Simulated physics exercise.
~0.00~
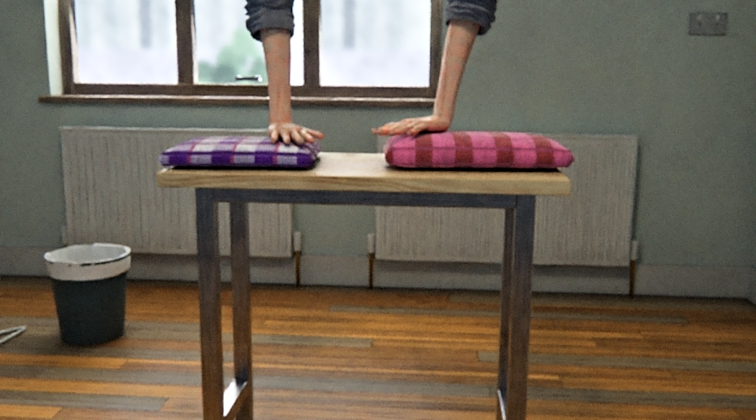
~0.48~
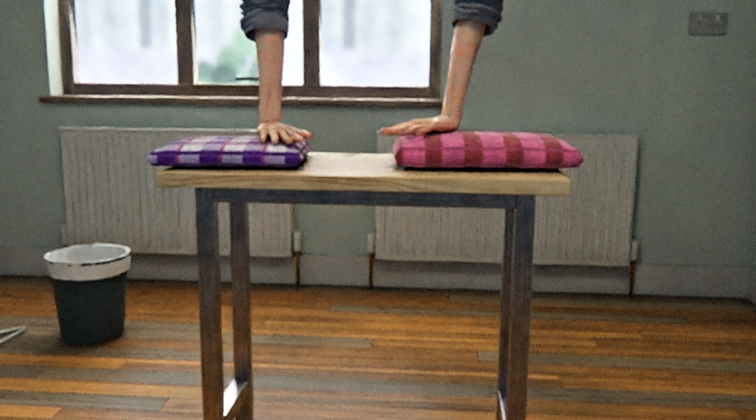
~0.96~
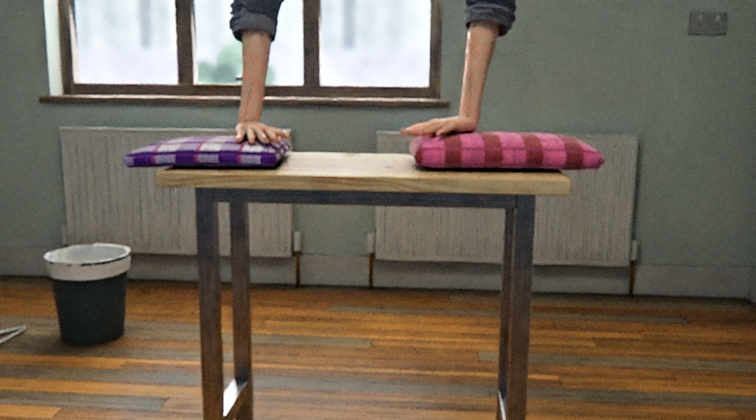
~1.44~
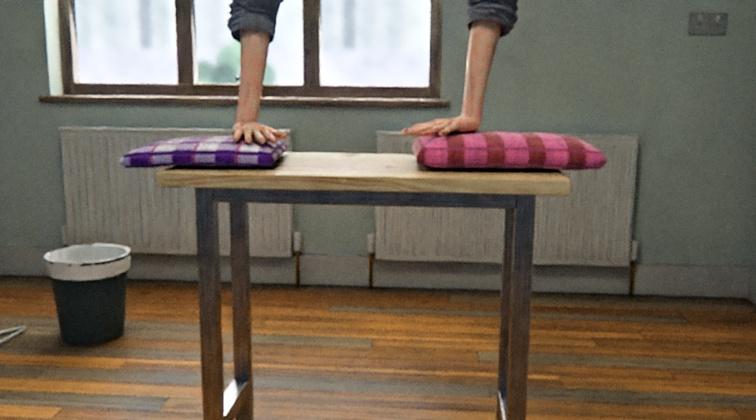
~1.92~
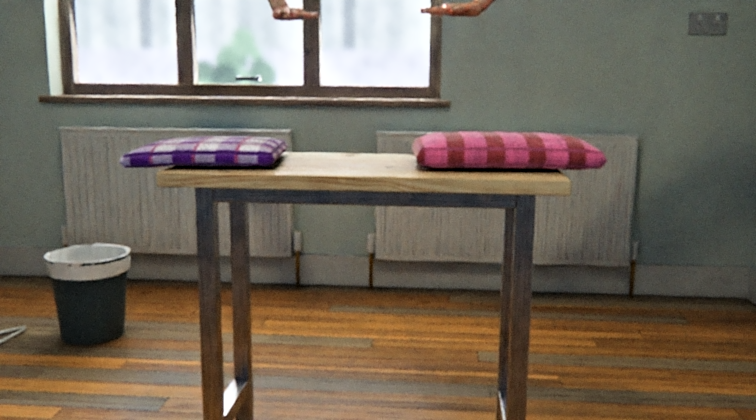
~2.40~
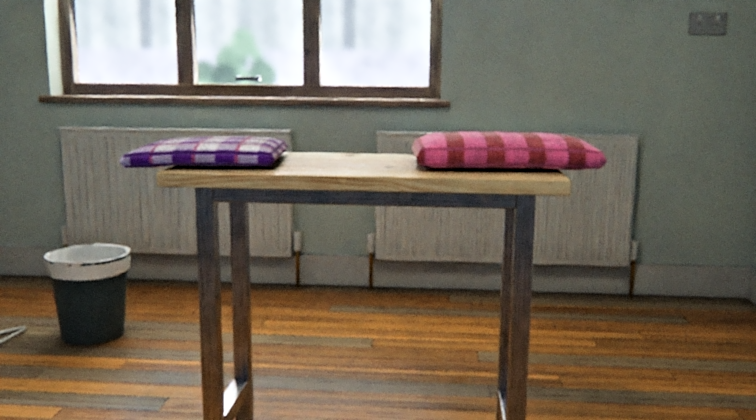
A purple checked seat pad and a pink checked pillow slide apart under a pair of hands on a wooden-topped table with dark metal legs, seen from the front by a still camera. Behind them are a window, pale radiators and a grey-green wall, with a dark bin on the floorboards at left. The hands push the pad left and the pillow right until each juts slightly past its end of the table. The hands pause, then lift away and leave the view. Both cushions stay on top, resting motionless at opposite ends.
